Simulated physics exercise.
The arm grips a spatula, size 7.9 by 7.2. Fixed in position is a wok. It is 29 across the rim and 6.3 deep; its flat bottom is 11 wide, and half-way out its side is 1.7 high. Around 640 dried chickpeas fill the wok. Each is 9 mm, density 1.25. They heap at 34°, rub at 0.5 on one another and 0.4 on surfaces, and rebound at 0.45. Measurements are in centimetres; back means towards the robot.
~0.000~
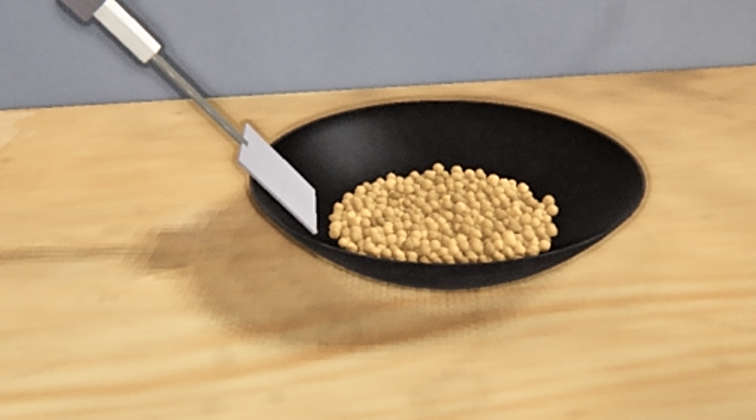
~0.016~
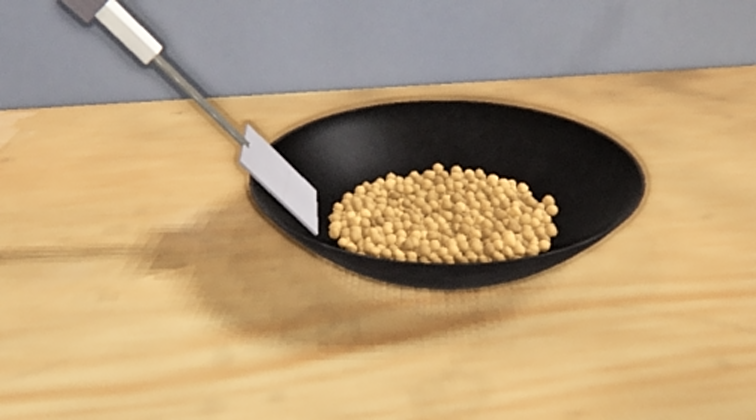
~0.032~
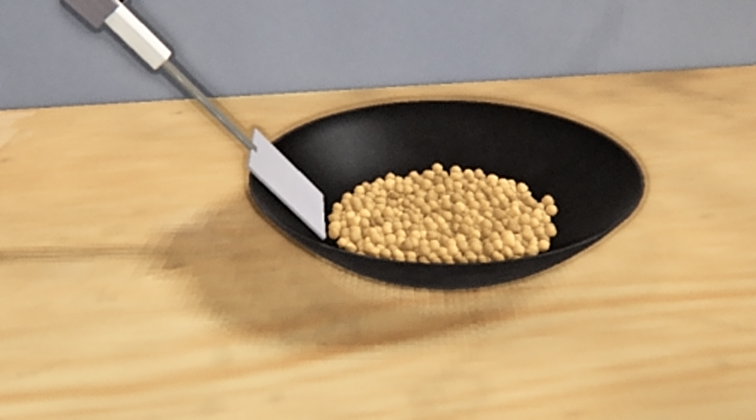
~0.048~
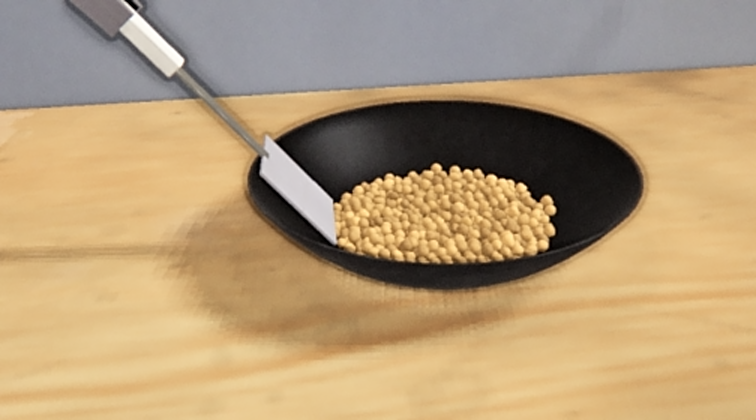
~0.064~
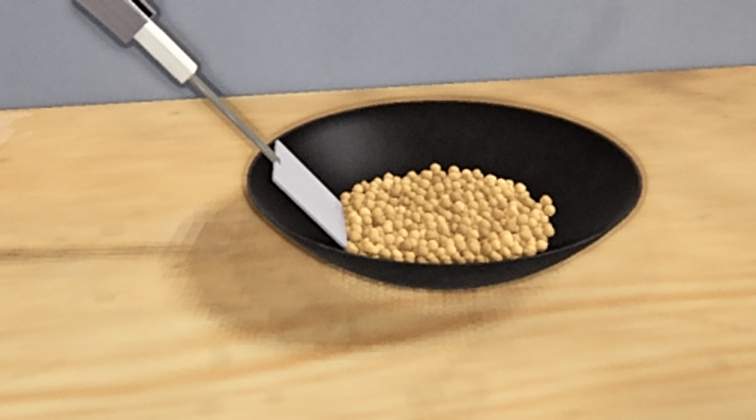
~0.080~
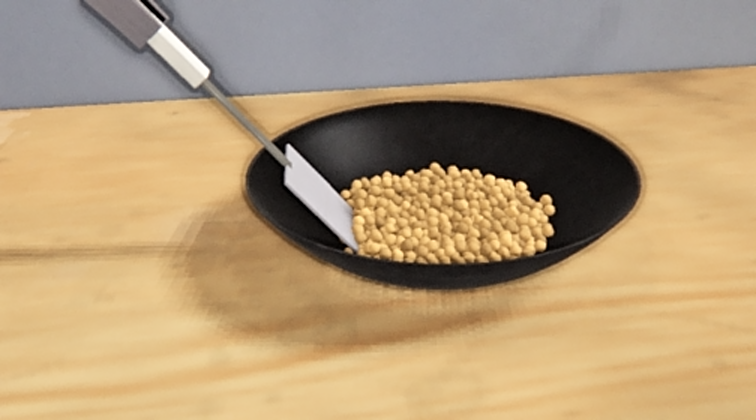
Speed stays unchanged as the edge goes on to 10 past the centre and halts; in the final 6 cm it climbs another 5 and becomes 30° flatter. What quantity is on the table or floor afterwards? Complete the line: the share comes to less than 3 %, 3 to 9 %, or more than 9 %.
The share comes to 3 to 9 %.
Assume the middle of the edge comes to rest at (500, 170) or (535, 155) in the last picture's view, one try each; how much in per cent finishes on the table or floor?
First try roughly 0 percent, second roughly 0 percent.
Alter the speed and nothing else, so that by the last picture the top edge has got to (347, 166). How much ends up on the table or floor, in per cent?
That share would be some 25 percent.
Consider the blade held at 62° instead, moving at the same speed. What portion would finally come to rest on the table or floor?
It would then be close to 5 %.
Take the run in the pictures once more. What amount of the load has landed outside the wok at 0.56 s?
I'd say close to 6 in a hundred.
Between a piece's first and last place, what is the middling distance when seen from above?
Level distance of roughly 3 cm.
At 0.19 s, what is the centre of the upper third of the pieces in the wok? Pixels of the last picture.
I'd put it close to (478, 204) in the last picture.
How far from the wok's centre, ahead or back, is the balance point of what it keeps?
Forward offset: Roughly 4.0 cm.
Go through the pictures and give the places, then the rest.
The first frame shows the spatula top edge at (242, 141), sloping 52°; upper third of the load around (448, 214), from x 335 to 550, top at y 170; 644 in the wok.
The second frame shows the spatula top edge at (243, 142), sloping 52°; upper third of the load around (447, 214), from x 335 to 550, top at y 170.
The third frame shows the spatula top edge at (251, 147), sloping 52°; upper third of the load around (447, 214), from x 335 to 550, top at y 170.
The fourth frame shows the spatula top edge at (263, 153), sloping 52°; upper third of the load around (446, 213), from x 335 to 550, top at y 170.
The fifth frame shows the spatula top edge at (275, 159), sloping 52°; upper third of the load around (442, 212), from x 340 to 550, top at y 170.
The sixth frame shows the spatula top edge at (286, 163), sloping 52°; upper third of the load around (435, 209), from x 345 to 550, top at y 170; 644 in the wok.
After 0.19 s, sloping 52°, highest piece 4 above the table; 644 in the wok.
After 0.30 s, sloping 43°, highest piece 5 above the table; 644 in the wok.
After 0.56 s, sloping 22°, highest piece 5 above the table; 609 in the wok, 33 on the table or floor, 2 on the blade or in flight.
After 1.61 s, sloping 22°, highest piece 5 above the table; 609 in the wok, 35 on the table or floor.
In the end, 609 in the wok, 35 on the table or floor. That is 5 % on the table or floor.
